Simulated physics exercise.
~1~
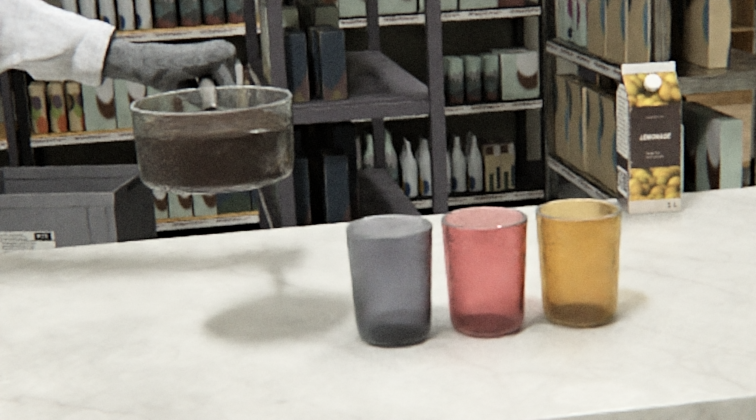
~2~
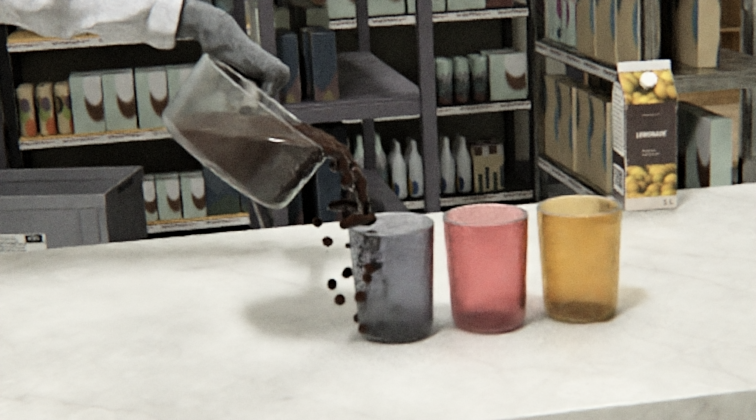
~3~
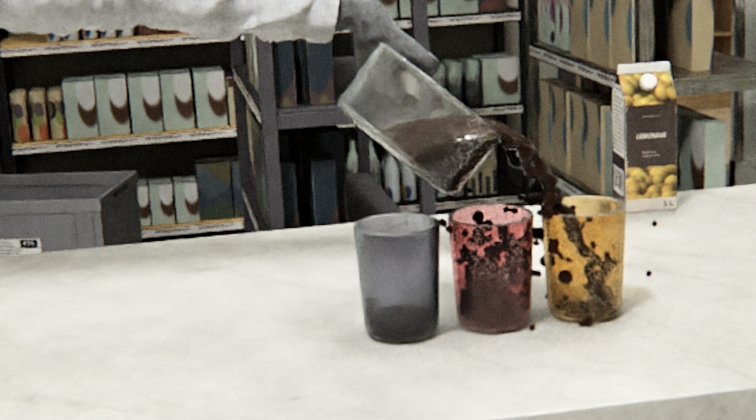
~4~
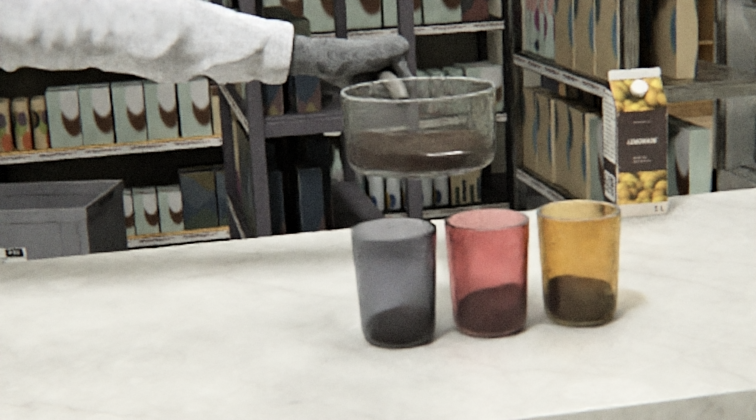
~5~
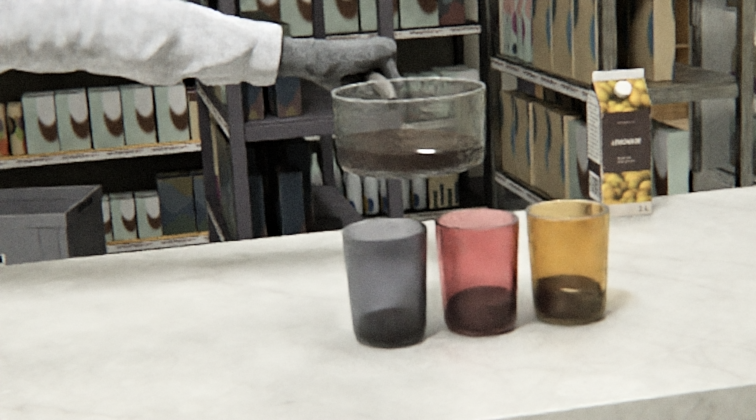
A gloved hand tilts a glass pot rightwards, pours coffee along three tumblers, and levels it.
